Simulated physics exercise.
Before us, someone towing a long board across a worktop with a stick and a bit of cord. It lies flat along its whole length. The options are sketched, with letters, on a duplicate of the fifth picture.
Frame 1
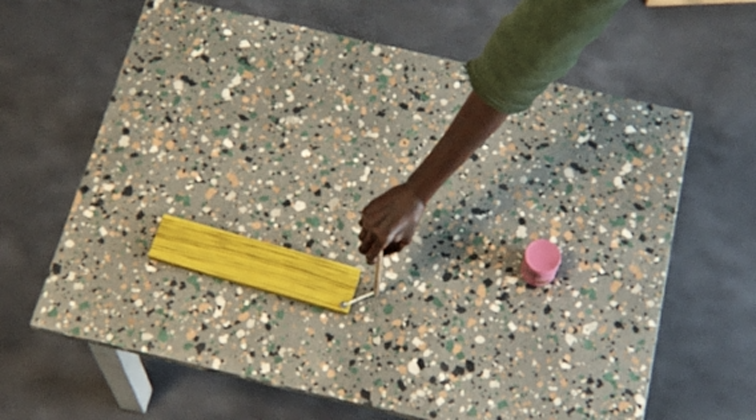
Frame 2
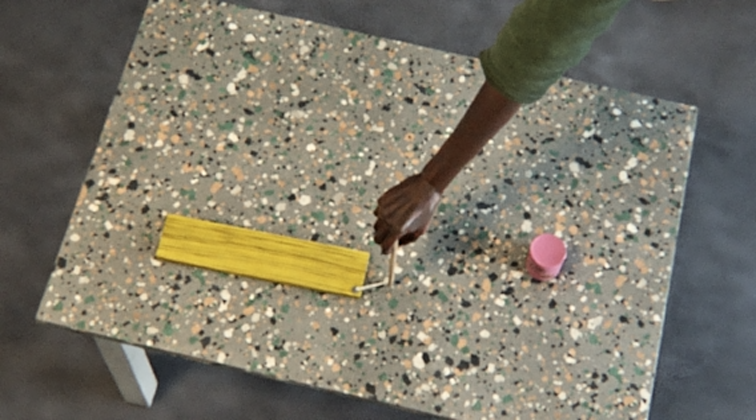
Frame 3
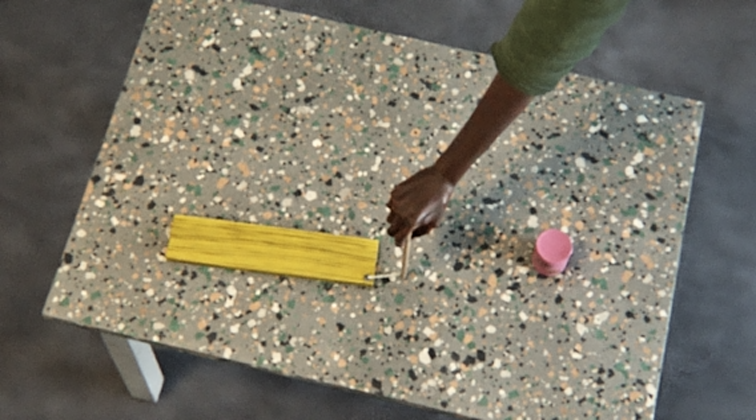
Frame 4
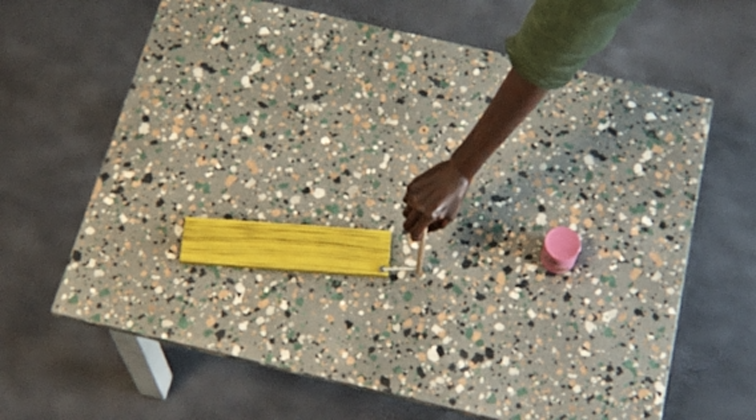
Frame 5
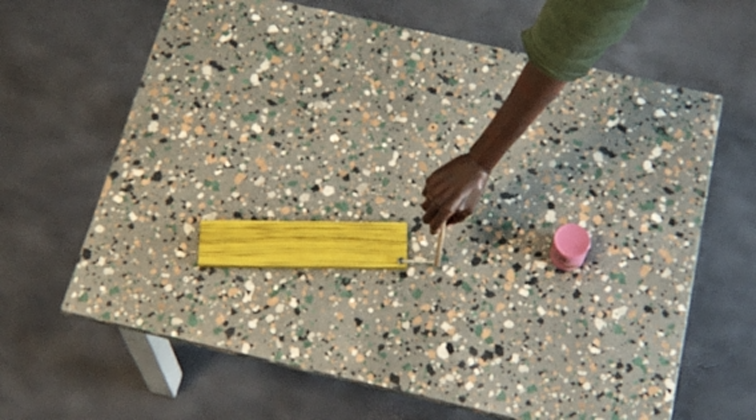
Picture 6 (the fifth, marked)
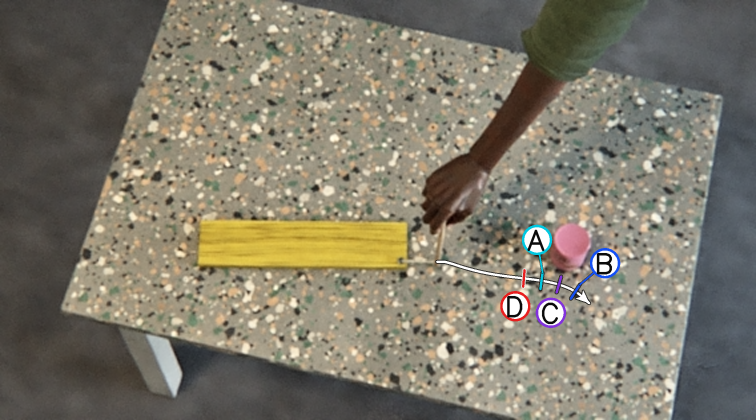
A yellow board slides slightly right, swinging straighter, as a hand tows it with a stick.
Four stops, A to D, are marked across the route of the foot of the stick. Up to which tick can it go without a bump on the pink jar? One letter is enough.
B.
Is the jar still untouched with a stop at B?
For that mark, yes.
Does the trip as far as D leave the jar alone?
For that mark, yes.
On the marked copy, A at (542, 281); B at (575, 292); C at (559, 285); D at (524, 278); the route from (437, 262) via (519, 278) to (589, 303).
With B. Early on, foot of the stick (486, 274), middle of the board (352, 251).
Further on, foot of the stick (533, 280), middle of the board (399, 258).
At the end, foot of the stick (575, 292), middle of the board (440, 266); nothing has been touched.
As for the rest, A is safe but short; C is safe but short; D is safe but short.
